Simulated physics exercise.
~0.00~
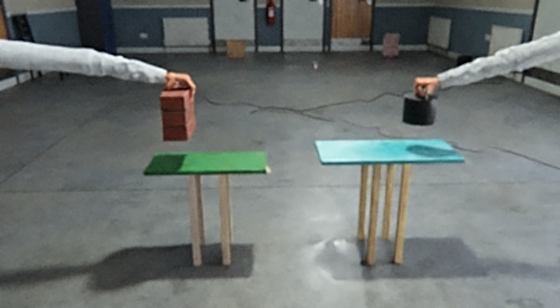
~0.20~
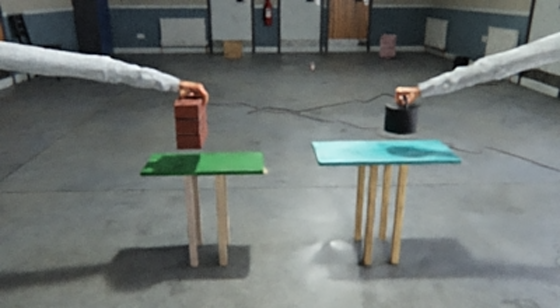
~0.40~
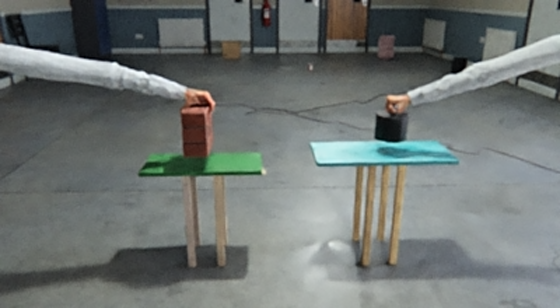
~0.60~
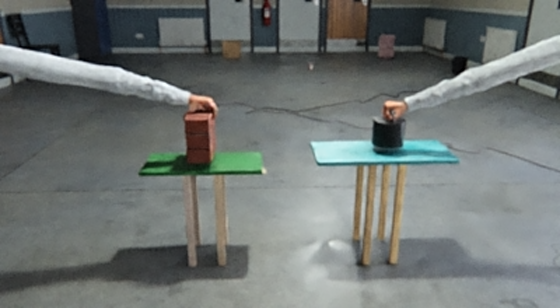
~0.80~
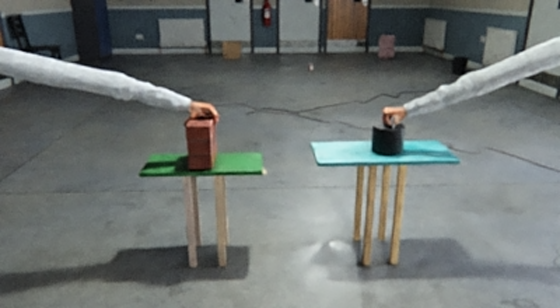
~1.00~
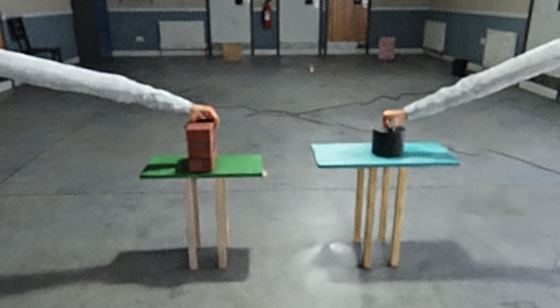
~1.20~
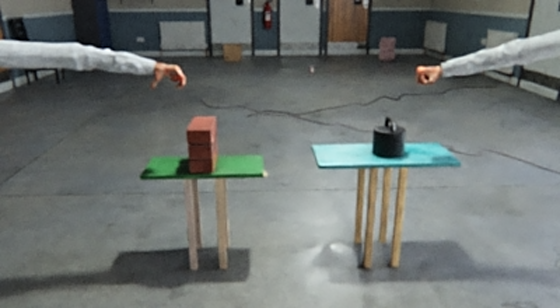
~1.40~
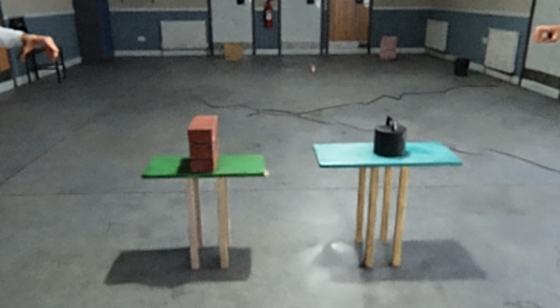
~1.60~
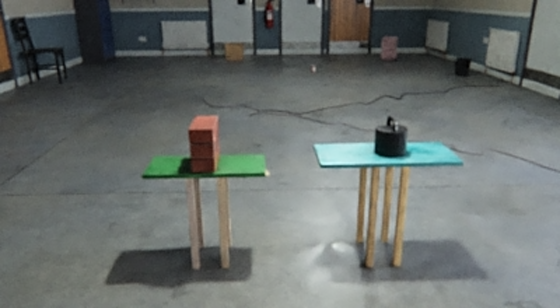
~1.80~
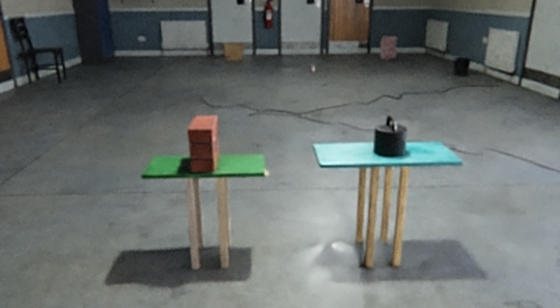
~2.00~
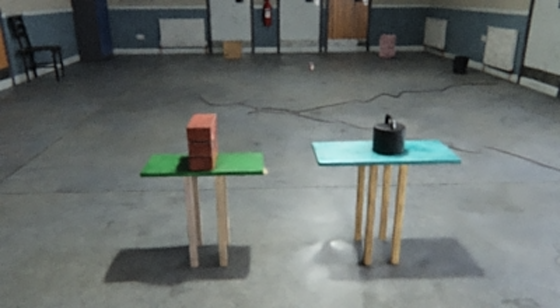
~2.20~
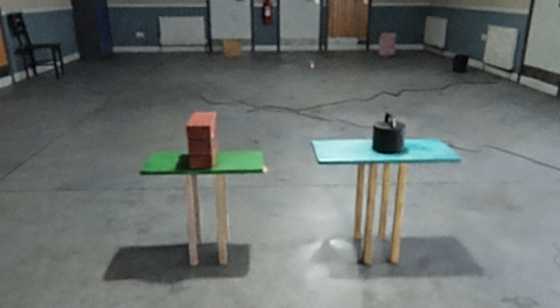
The clip opens with two arms reaching in from opposite sides of a large room, the left hand holding a stack of red bricks above a small green table and the right hand holding a black cylindrical object above a turquoise one. Both hands lower their loads and set them down on the narrow tabletops. They keep hold briefly, then let go and draw back. The arms withdraw toward the sides until both are out of view. The bricks and the black object stay where they were placed, and both tables remain upright and level on their wooden legs.
